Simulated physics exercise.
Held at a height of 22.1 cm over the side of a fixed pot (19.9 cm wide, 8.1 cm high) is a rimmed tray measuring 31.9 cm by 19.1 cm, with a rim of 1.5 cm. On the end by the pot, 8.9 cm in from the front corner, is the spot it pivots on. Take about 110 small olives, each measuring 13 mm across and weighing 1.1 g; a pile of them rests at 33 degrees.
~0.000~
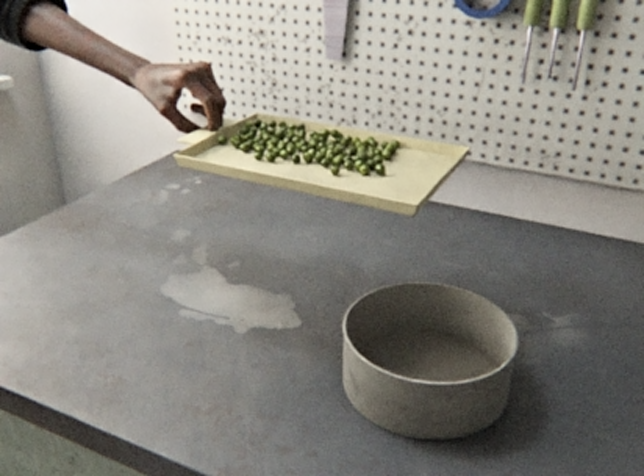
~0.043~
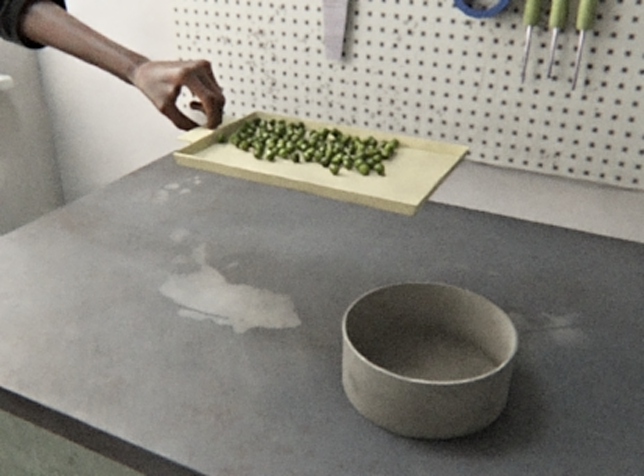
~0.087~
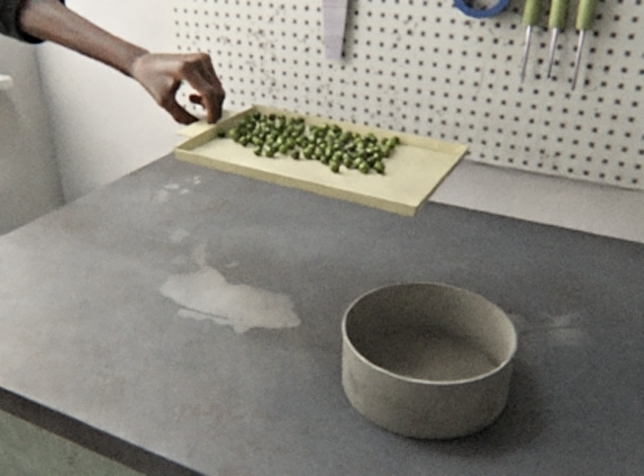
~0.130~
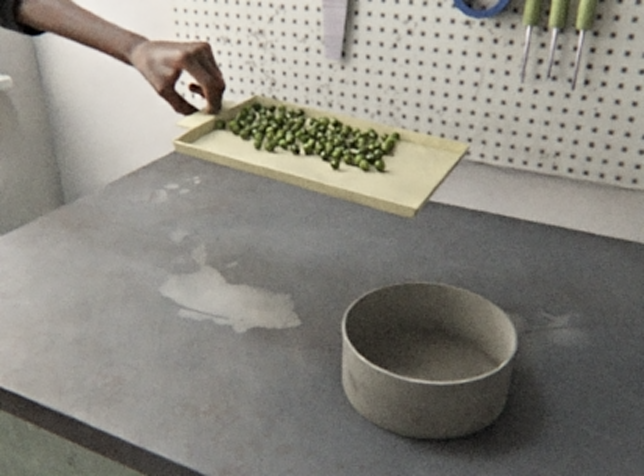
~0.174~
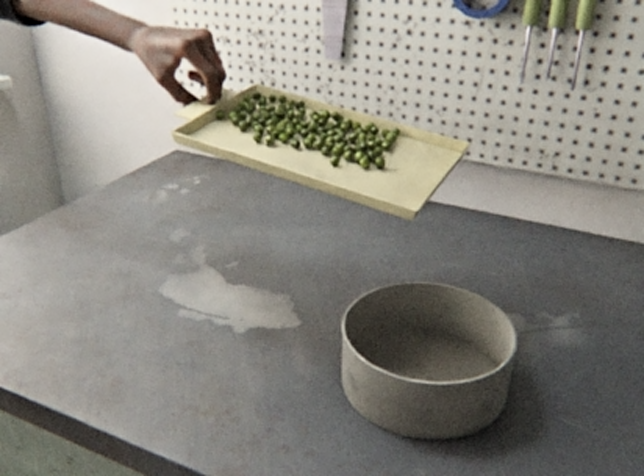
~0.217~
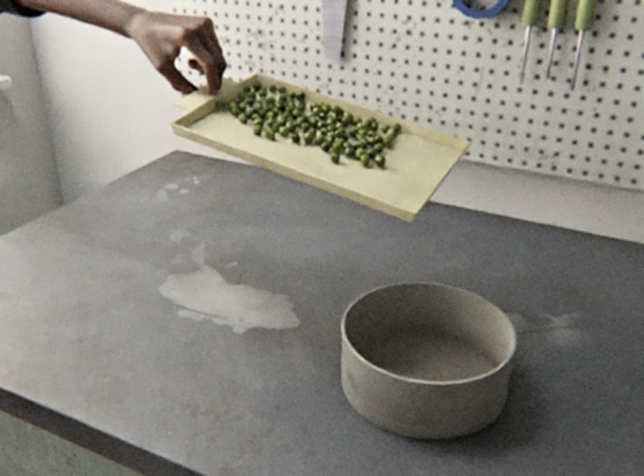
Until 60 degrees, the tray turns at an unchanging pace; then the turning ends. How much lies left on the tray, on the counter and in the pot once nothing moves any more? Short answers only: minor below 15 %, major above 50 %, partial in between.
Left on the tray: I'm guessing the greater portion of the load. Counter: I'm guessing a mere smattering of the load. Pot: I'm guessing a good helping of the load.
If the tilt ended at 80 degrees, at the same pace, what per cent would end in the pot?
That would give about 35 per cent.
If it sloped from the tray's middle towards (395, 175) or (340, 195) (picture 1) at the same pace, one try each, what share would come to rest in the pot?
I'd put it at roughly 5 per cent for the first tilt and roughly 25 per cent for the second.
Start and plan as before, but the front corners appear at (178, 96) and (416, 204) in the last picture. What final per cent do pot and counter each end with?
You'd end with pot at 10 and counter at 30.
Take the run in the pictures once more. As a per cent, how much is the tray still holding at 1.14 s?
About 70% of the load.
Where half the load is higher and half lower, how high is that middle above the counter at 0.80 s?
I'd put it near 24 cm.
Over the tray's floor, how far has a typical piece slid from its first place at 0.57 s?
Roughly 7 cm.
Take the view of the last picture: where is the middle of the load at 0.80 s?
The middle of the load should be at about (399, 179) by then.
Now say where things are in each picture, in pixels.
The first picture shows tray tilt 0 degrees, front corners at (178, 154) and (415, 202); middle of the pieces at (314, 145); pot at (429, 327).
The second picture shows tray tilt 1 degrees, front corners at (177, 152) and (414, 203); middle of the pieces at (313, 144).
The third picture shows tray tilt 2 degrees, front corners at (176, 148) and (414, 204); middle of the pieces at (313, 140).
The fourth picture shows tray tilt 5 degrees, front corners at (176, 140) and (414, 206), lowest corner right front; middle of the pieces at (313, 135).
The fifth picture shows tray tilt 8 degrees, front corners at (175, 131) and (414, 208), lowest corner right front; middle of the pieces at (314, 128).
The sixth picture shows tray tilt 11 degrees, front corners at (175, 123) and (414, 210), lowest corner right front; middle of the pieces at (314, 122); pot at (428, 327). The tray's pace is about 70 degrees a second.
After 0.57 s, tilt 35 degrees; the tray holds 100 %, the pot 0 %.
Then, at 0.80 s, tilt 51 degrees; the tray holds 100 %, the pot 0 %.
After 1.14 s, tilt 60 degrees; the tray holds 70 %, the pot 25 %.
At rest (1.8 s), tray 65 %, counter 0 %, pot 35 %.
